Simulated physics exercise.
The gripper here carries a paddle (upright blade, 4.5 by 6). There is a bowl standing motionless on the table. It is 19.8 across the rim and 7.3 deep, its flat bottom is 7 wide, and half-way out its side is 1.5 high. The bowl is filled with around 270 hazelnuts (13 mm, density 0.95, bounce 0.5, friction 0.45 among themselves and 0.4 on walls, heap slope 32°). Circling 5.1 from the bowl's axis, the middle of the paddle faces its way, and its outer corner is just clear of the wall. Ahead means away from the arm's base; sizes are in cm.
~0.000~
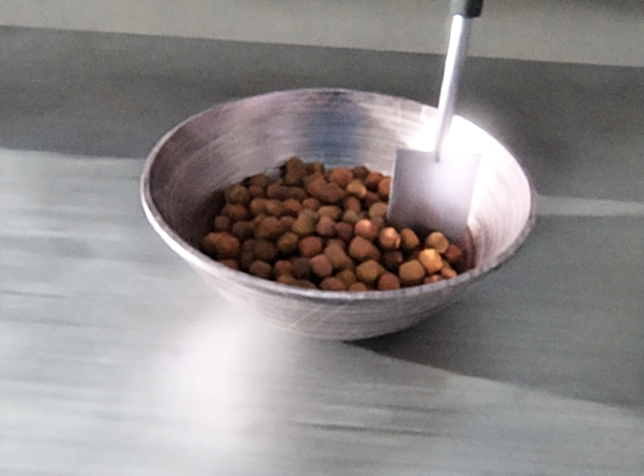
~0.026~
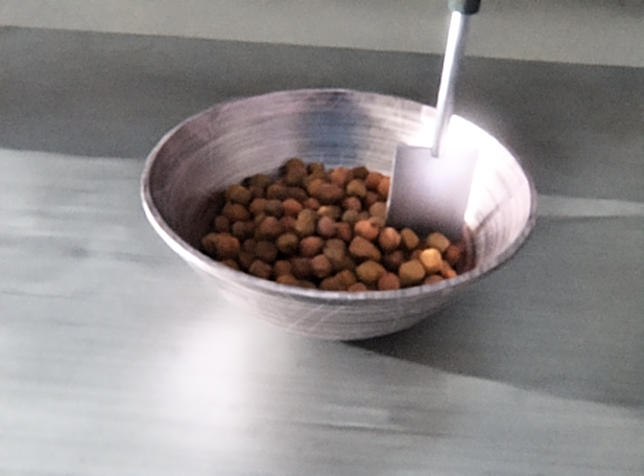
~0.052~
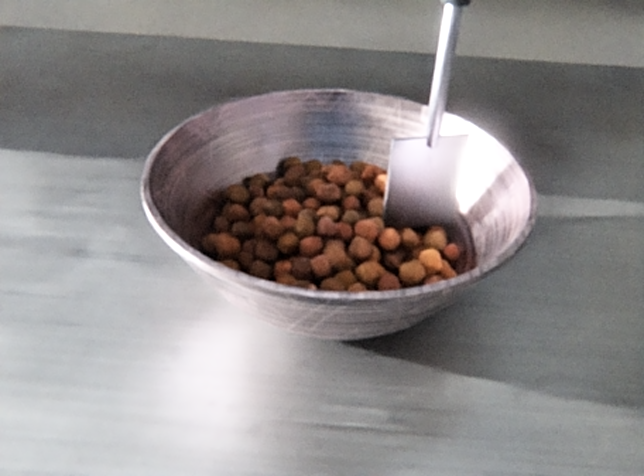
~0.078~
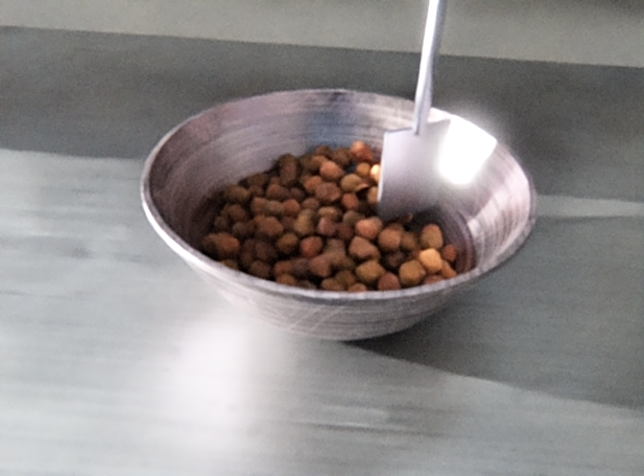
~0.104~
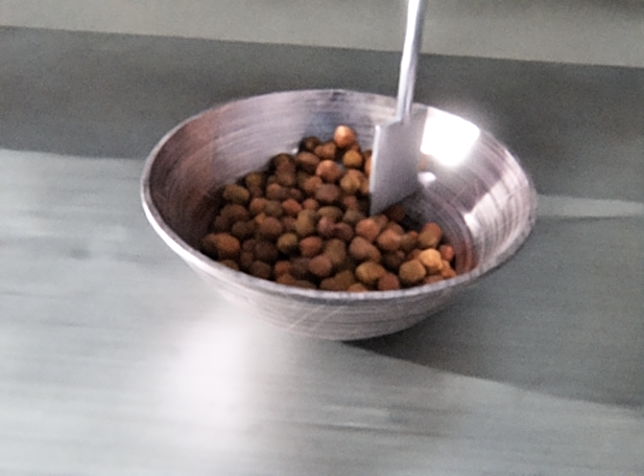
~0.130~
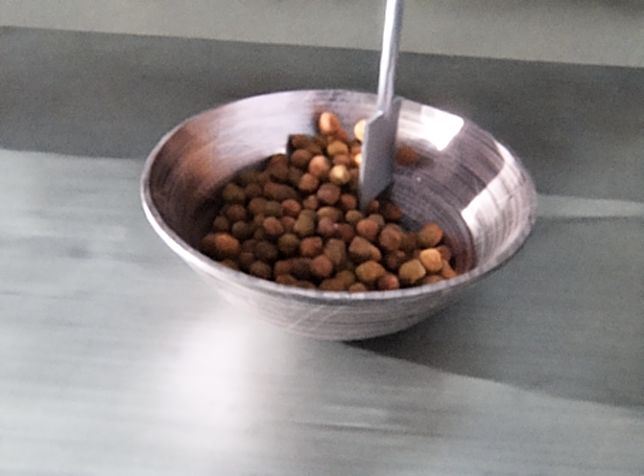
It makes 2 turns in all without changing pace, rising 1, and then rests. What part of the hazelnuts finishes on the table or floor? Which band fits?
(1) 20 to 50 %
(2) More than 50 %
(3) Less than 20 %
Less than 20 % (3).
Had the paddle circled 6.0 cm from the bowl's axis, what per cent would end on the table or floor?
It would be near 0 per cent.
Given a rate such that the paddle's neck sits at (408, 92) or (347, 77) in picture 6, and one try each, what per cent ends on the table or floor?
About 5 % for one try and about 25 % for the other, in order.
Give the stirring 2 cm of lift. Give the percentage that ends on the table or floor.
I'd put it at about 5 per cent.
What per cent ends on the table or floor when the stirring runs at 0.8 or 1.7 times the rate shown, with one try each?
It would be about 5 and 30 percent respectively.
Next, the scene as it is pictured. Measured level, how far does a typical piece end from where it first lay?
About 7 centimetres.
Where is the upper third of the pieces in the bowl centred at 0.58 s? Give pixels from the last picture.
The top third is centred near (450, 225) in the last picture.
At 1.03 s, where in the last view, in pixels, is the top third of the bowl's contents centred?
Around (276, 262).
After 0.58 s, 321° round, highest piece 9 above the table; 257 in the bowl, 8 on the table or floor, 4 in flight or on the tool.
After 1.03 s, 219° round, highest piece 8 above the table; 242 in the bowl, 25 on the table or floor, 2 in flight or on the tool.
After 1.45 s, 0° round, highest piece 6 above the table; 241 in the bowl, 28 on the table or floor.
After 2.15 s, 0° round, highest piece 6 above the table; 241 in the bowl, 28 on the table or floor.
In the end, 241 in the bowl, 28 on the table or floor. That is 10 % on the table or floor.
